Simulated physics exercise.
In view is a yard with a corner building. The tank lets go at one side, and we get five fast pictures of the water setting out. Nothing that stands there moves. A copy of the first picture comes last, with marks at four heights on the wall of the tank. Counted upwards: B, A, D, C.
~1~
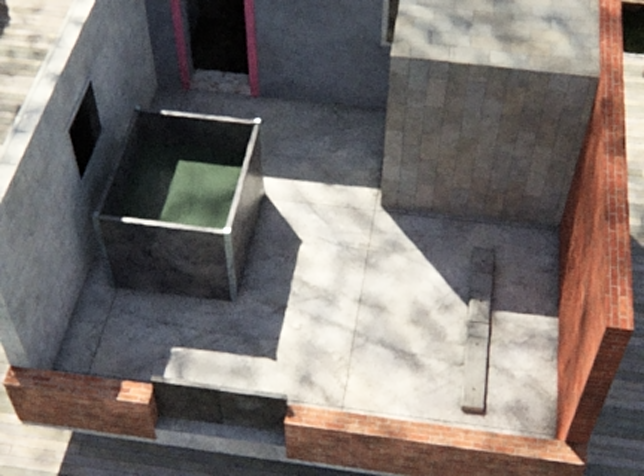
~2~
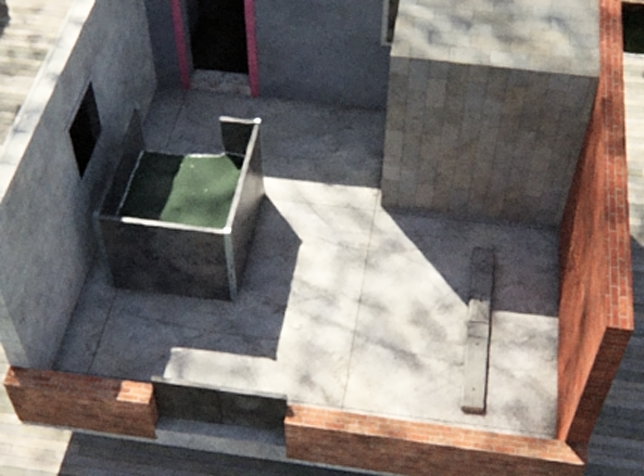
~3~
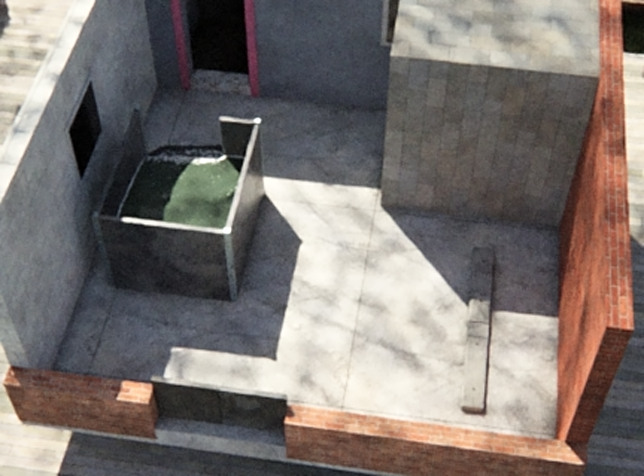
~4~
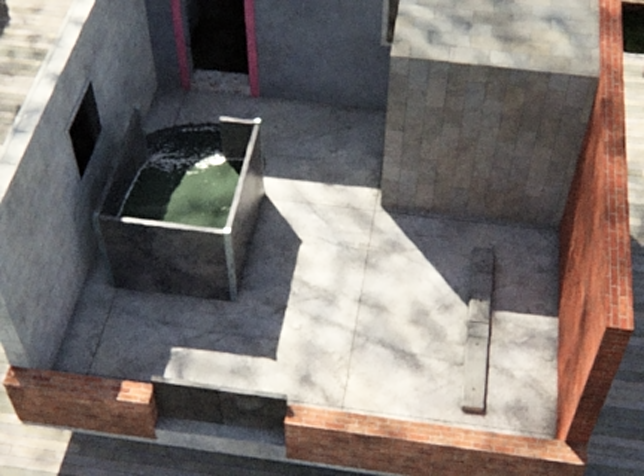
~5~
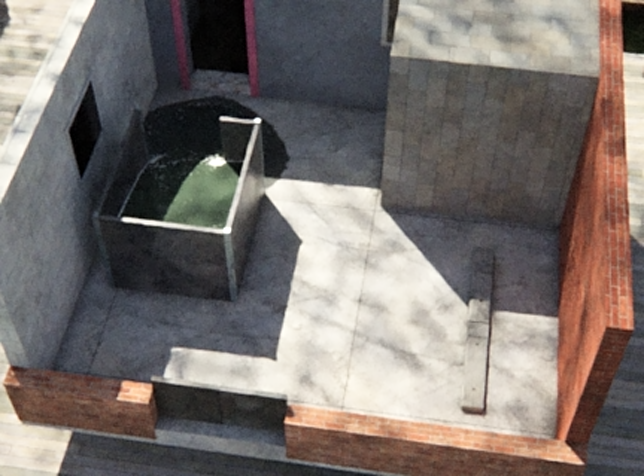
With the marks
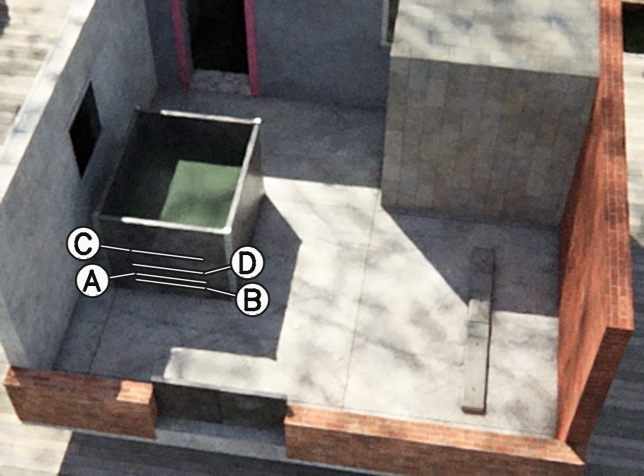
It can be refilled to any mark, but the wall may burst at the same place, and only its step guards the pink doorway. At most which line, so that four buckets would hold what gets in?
Go for A.
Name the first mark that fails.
D it is.
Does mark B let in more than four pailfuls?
No.
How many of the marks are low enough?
Two of them.
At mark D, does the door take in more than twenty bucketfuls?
No.
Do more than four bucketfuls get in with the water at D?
Yes, that goes wrong.
In white, A at (170, 278); B at (171, 284); C at (166, 254); D at (168, 268); from the bottom up B, A, D, C.
Choosing A, a bucket or two gets in.
Choosing B, nothing gets over.
Choosing C, dozens of bucketfuls pour in.
Choosing D, about 10 bucketfuls get in.
